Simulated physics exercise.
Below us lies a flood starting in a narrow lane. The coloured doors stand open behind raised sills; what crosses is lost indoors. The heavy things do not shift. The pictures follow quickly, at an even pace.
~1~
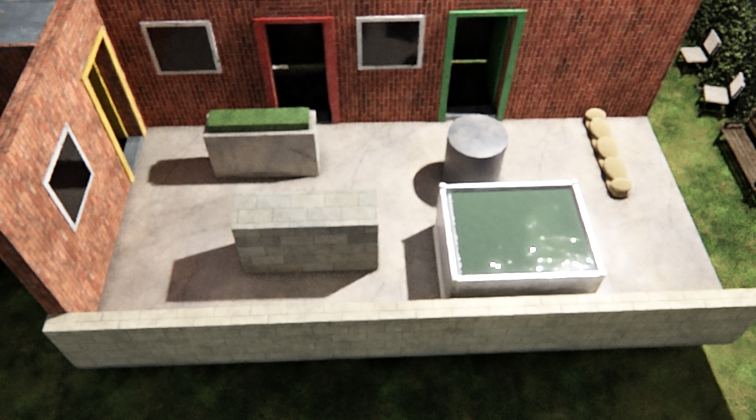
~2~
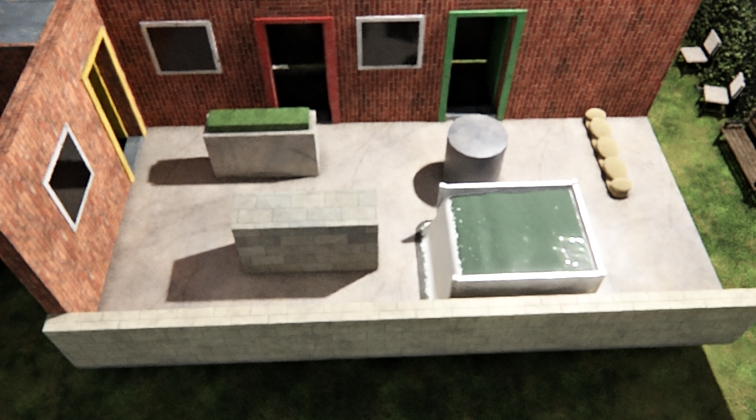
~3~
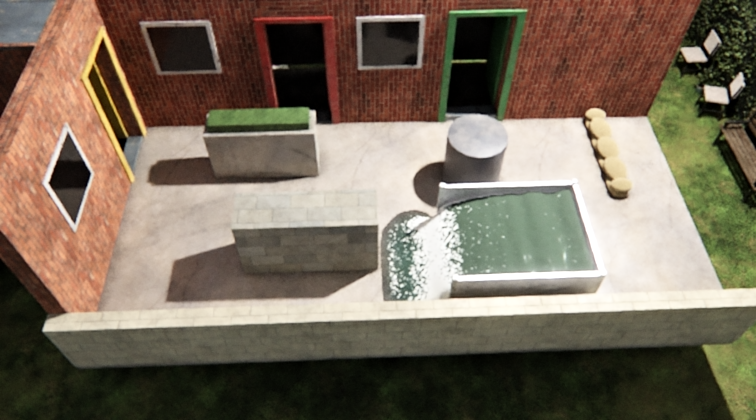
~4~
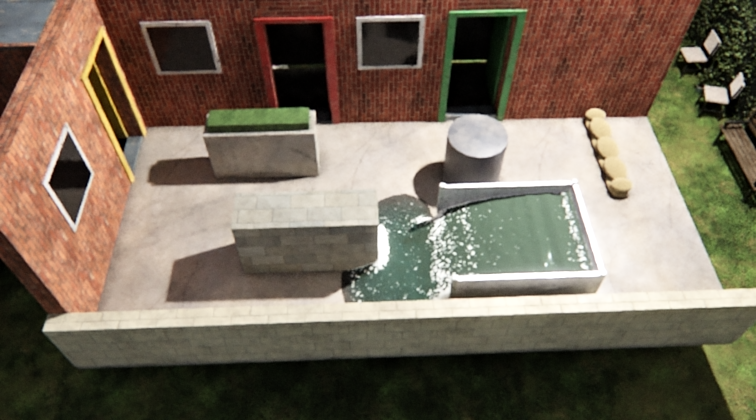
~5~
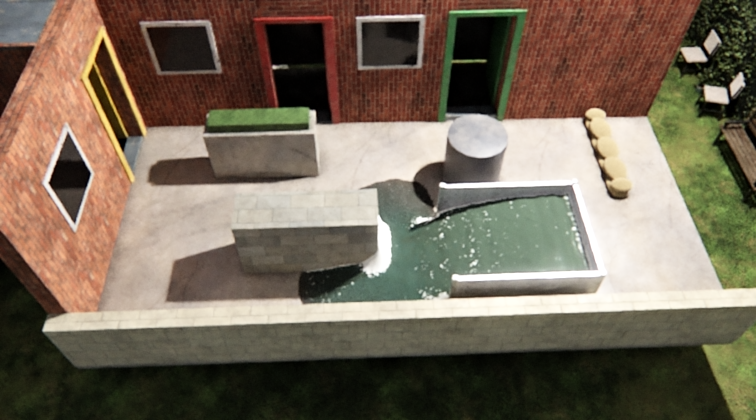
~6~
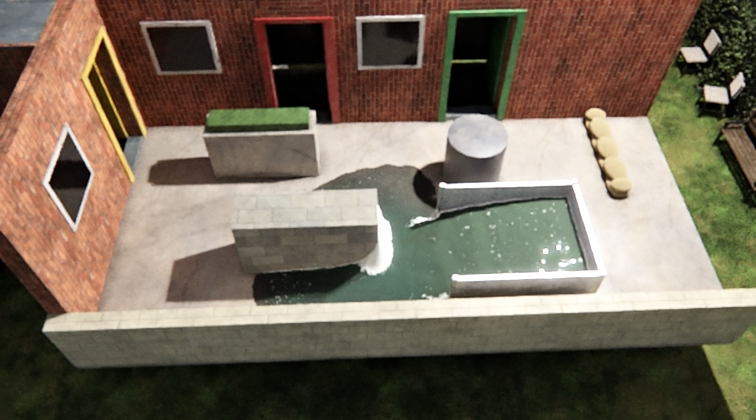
Green water pouring from the open left side of a white-walled tank, striking a block wall and spreading across a paved courtyard.
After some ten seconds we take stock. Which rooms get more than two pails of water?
The yellow door lets in a lot; the green door admits no more than that; the red door lets in a lot.
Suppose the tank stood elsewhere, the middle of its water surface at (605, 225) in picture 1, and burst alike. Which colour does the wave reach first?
The red door.
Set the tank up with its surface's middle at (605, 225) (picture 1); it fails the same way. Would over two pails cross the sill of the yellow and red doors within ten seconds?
My reading: Yellow floods, red lets more in.
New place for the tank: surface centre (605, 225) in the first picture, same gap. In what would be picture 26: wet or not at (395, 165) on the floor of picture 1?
At that place: Covered.
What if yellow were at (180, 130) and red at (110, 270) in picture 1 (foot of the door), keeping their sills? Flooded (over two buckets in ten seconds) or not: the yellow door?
The yellow one goes over.
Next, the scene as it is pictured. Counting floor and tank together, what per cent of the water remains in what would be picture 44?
I make it 88 per cent.
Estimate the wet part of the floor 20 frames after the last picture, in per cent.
Near 65 in a hundred.
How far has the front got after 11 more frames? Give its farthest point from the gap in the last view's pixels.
Near (141, 149).
A moment on, water covers 35 % of the floor; the yellow door not reached, the green door not reached, the red door not reached.
Next, water covers 50 % of the floor; the yellow door wet at the sill, nothing in, the green door not reached, the red door over two buckets in.
Then, water covers 65 % of the floor; the yellow door under two buckets in, the green door wet at the sill, nothing in, the red door far over two buckets in.
Later, water covers 75 % of the floor; the yellow door far over two buckets in, the green door wet at the sill, nothing in, the red door far over two buckets in.
In the end, water covers 85 % of the floor; the yellow door far over two buckets in, the green door under two buckets in, the red door far over two buckets in.
